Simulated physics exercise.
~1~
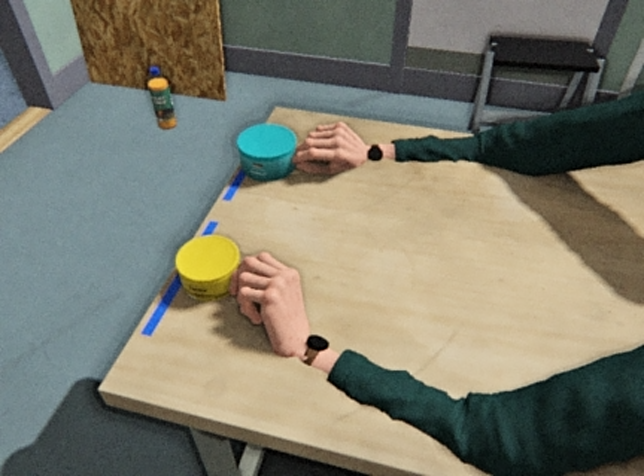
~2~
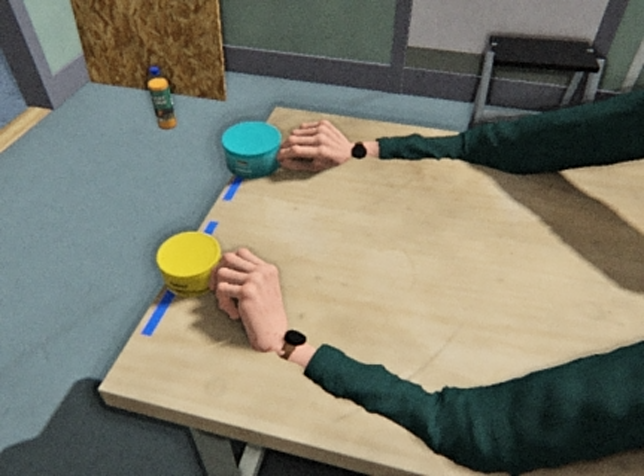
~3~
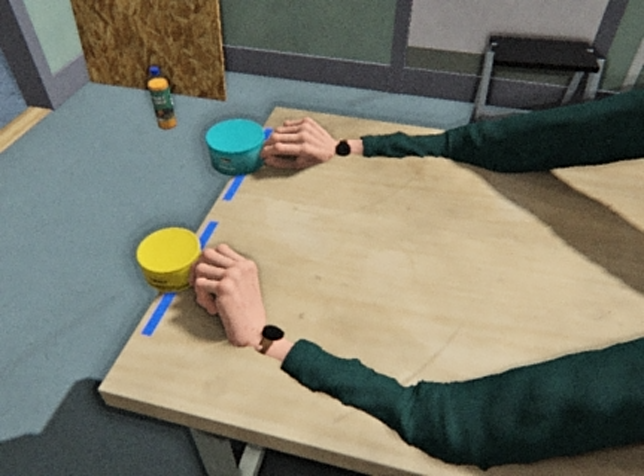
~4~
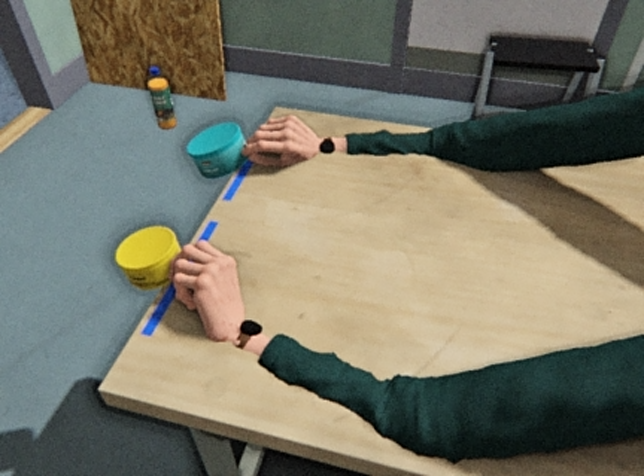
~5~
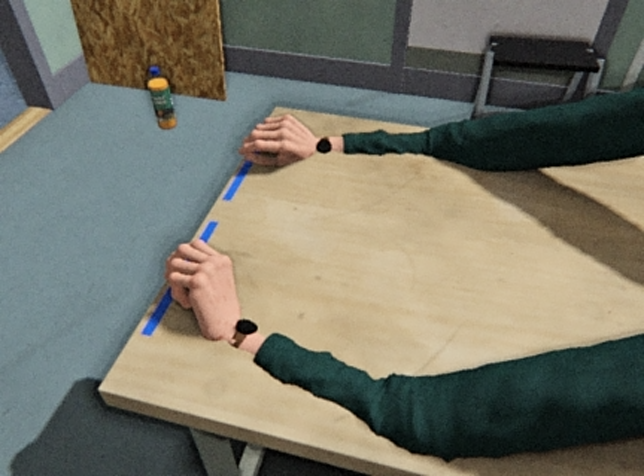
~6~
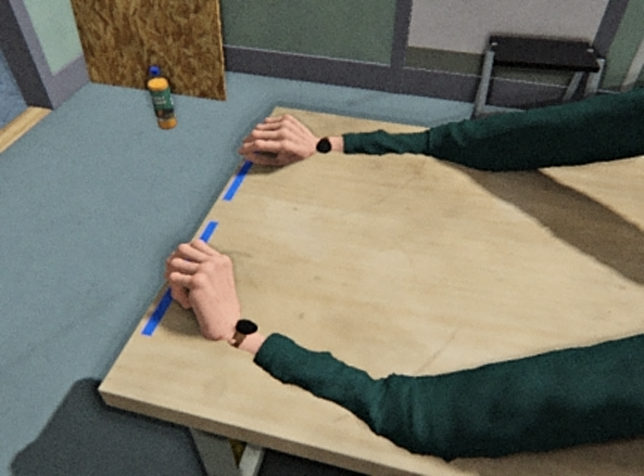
Two hands slowly push a yellow tub and a turquoise tub off the table's left end.
